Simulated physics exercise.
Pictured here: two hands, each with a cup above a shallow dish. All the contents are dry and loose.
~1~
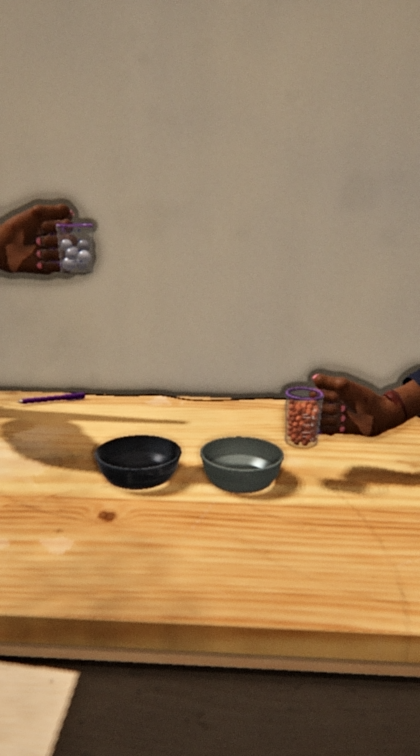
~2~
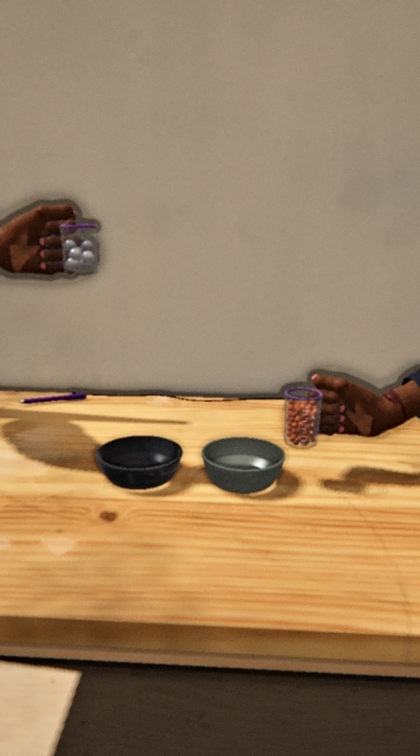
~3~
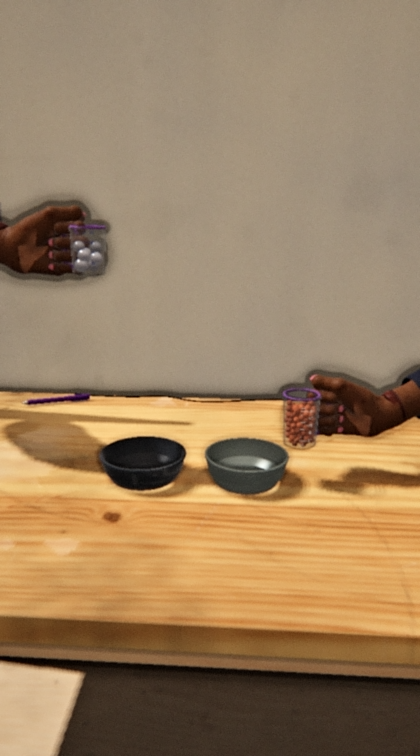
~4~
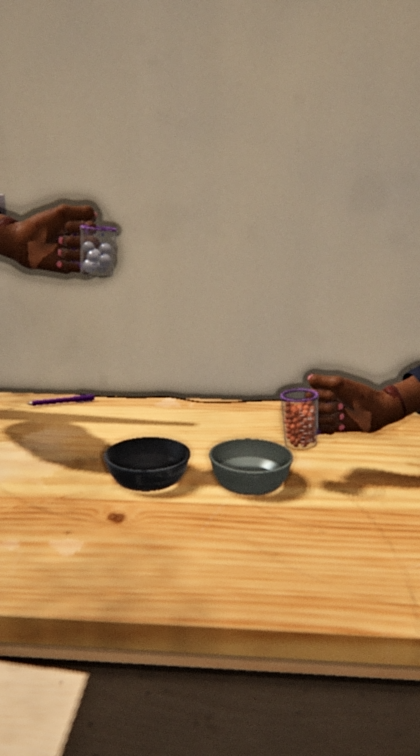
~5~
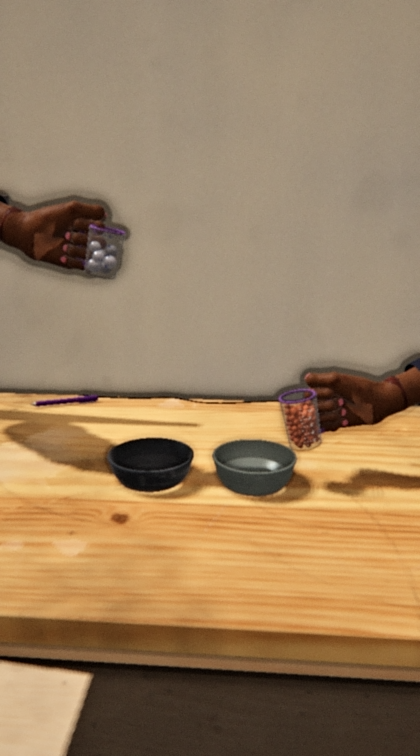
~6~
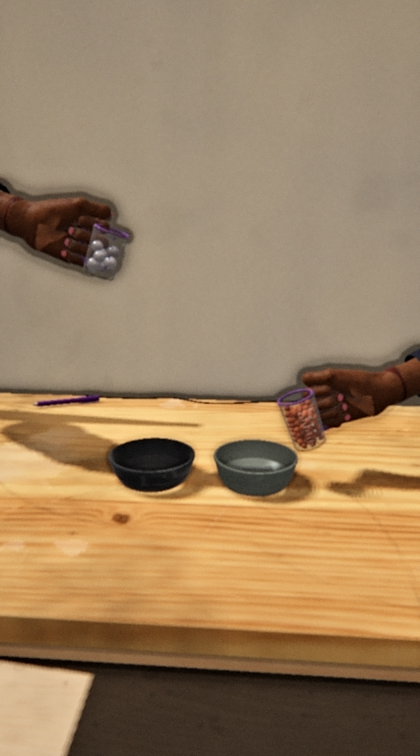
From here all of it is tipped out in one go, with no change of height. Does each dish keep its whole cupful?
Looking at the left dish, it sheds a few pieces; the right dish misses none.
Then, 0.35 s after the last picture, left, all still in the cup; right, all still in the cup.
Then, 0.79 s after the last picture, left, all still in the cup; right, all still in the cup.
Then, 1.26 s after the last picture, left, about half still in the cup, about half in the air; right, most still in the cup, a small part in the dish, a small part in the air.
By the end, left, about half in the dish, about half outside the dish; right, all in the dish, none outside the dish.
